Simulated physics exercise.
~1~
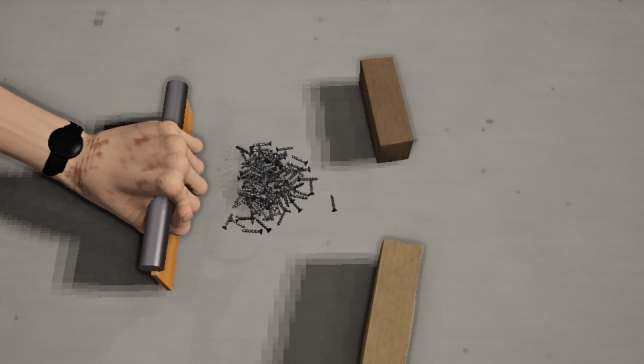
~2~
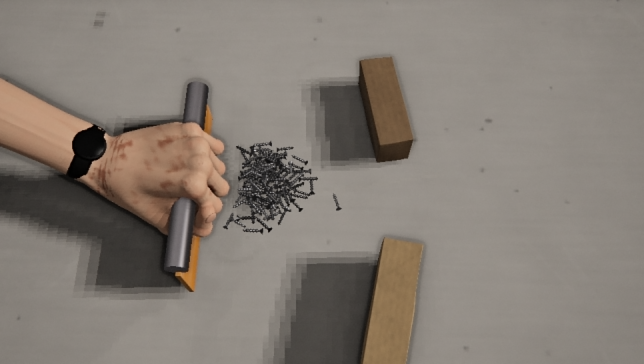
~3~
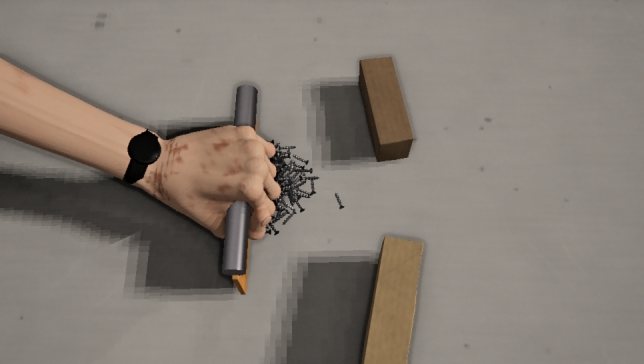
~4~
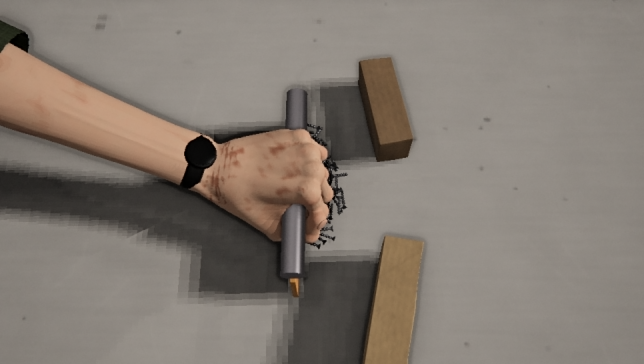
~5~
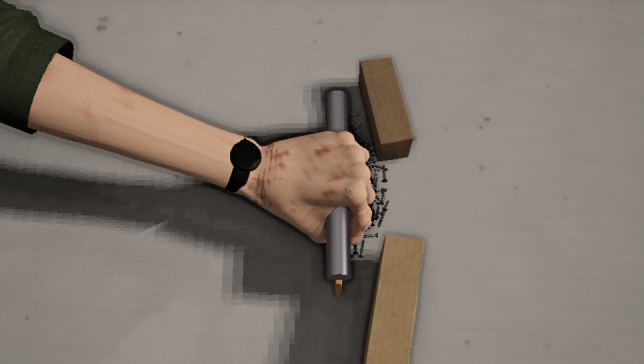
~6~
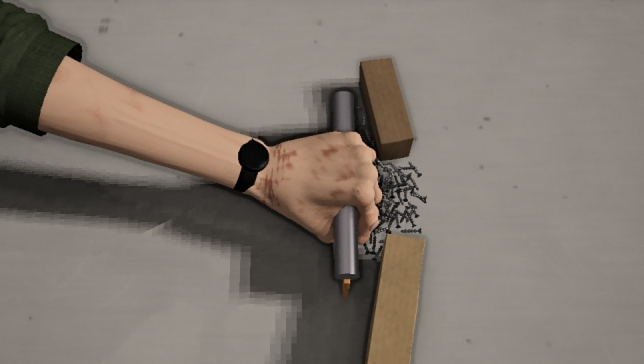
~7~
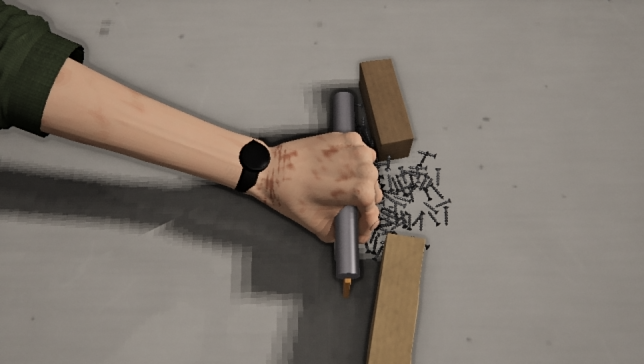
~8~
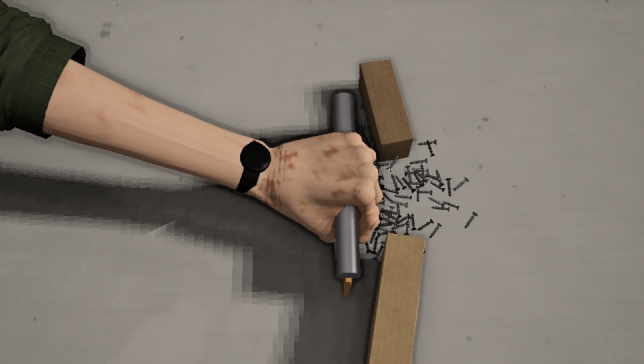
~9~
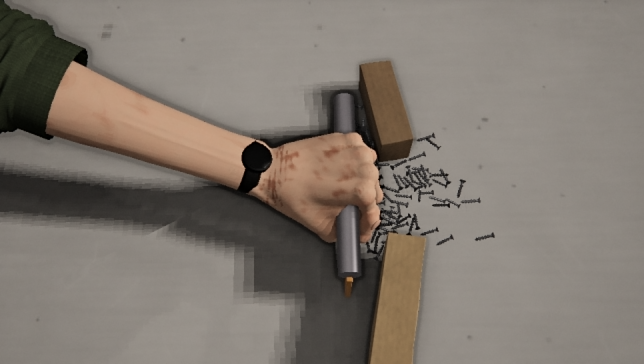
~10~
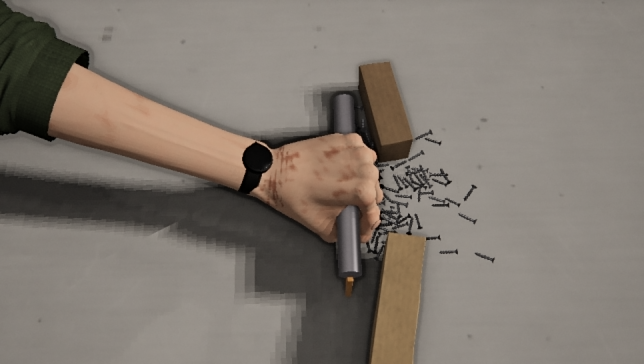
A hand with a dark wristband pushed a heap of dark screws rightwards with a grey-handled scraper towards the gap between two wooden blocks, then stopped at the blocks while some screws spilled through and scattered loosely on the far side.
